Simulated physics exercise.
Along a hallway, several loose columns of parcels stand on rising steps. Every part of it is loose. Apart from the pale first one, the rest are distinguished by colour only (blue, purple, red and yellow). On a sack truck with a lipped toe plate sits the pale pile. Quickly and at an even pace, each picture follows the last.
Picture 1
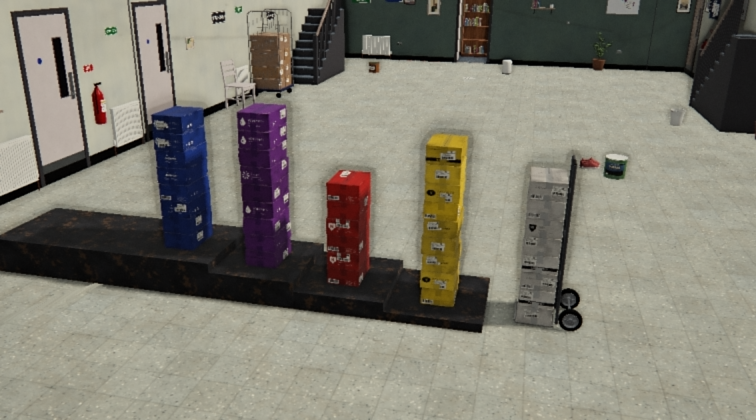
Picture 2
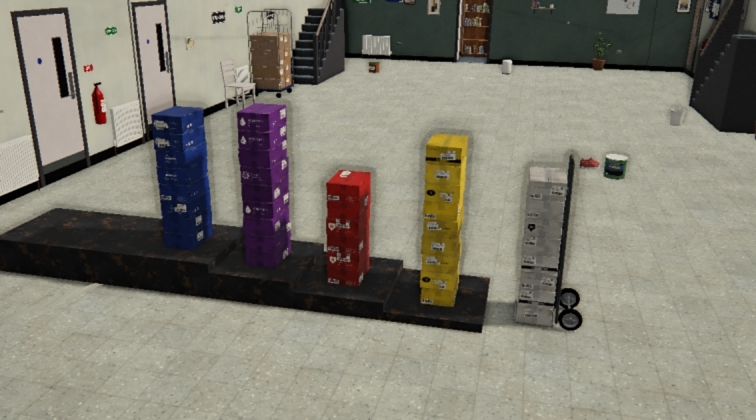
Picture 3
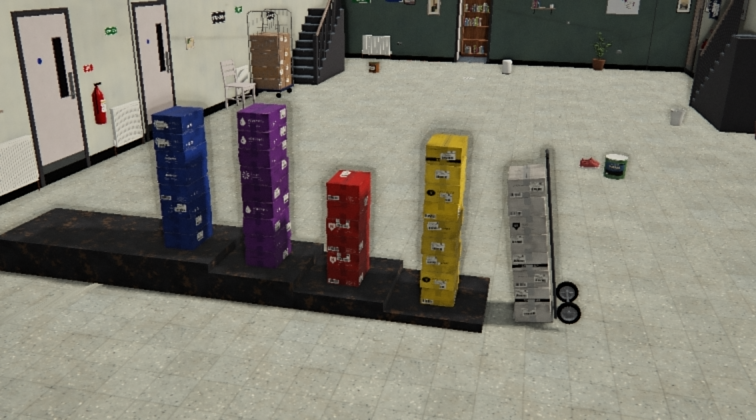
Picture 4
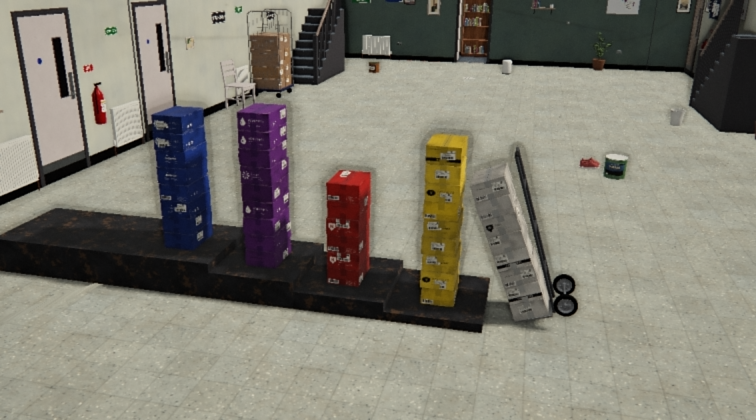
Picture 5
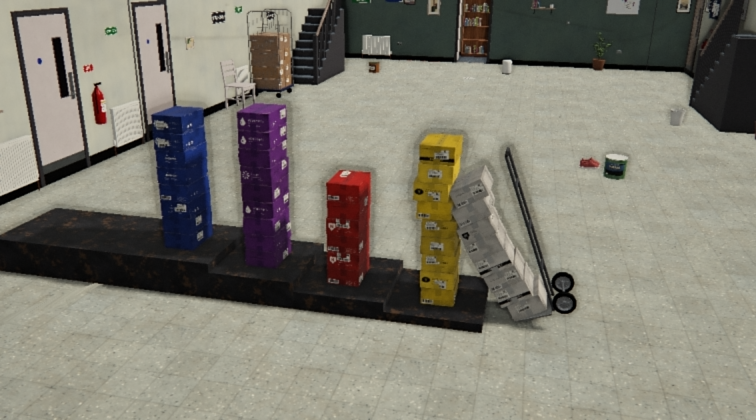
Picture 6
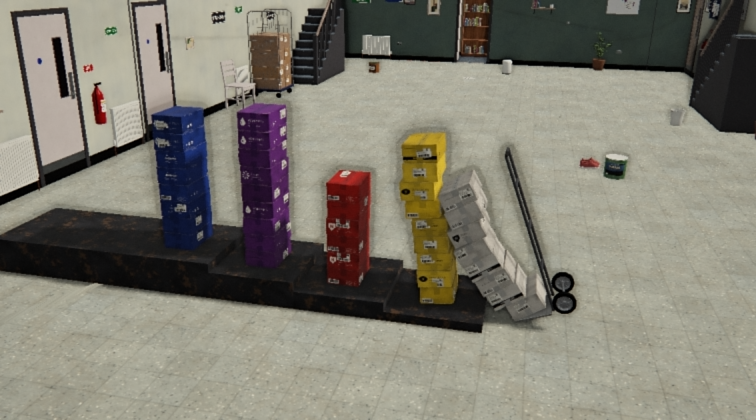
A hand truck tilts left, and its pale stack leans into the yellow boxes, shifting them.
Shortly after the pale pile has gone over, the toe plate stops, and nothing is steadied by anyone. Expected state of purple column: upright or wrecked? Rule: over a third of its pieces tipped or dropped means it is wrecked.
Wrecked.
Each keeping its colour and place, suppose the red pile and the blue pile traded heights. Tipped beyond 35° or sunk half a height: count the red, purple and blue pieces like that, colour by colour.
Counts by colour: Red 8; purple 7; blue 6.
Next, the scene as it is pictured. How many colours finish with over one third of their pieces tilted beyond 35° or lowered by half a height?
4.
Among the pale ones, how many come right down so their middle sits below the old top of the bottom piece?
Count = 0.
Soon after the last picture, 8 of the pale pile down; none of the 9 purple parcels down (0 of 32 in all colours); top purple parcel unmoved; top yellow parcel leaning clearly, half its height lower.
A little later, 8 of the pale pile down; none of the 9 purple parcels down (9 of 32 in all colours); top purple parcel unmoved; top red parcel leaning clearly, half its height lower.
Later still, 8 of the pale pile down; 9 of the 9 purple parcels down (24 of 32 in all colours); top purple parcel leaning well over, about its own height lower; top yellow parcel leaning clearly, some three heights lower.
After that, 8 of the pale pile down; 9 of the 9 purple parcels down (32 of 32 in all colours); top purple parcel leaning well over, some five heights lower; top blue parcel on its side.
At rest, 8 of the pale pile down; 9 of the 9 purple parcels down (32 of 32 in all colours); top purple parcel on its side; top blue parcel upside down. As the last picture would show them, middles, top purple parcel near (42, 198).
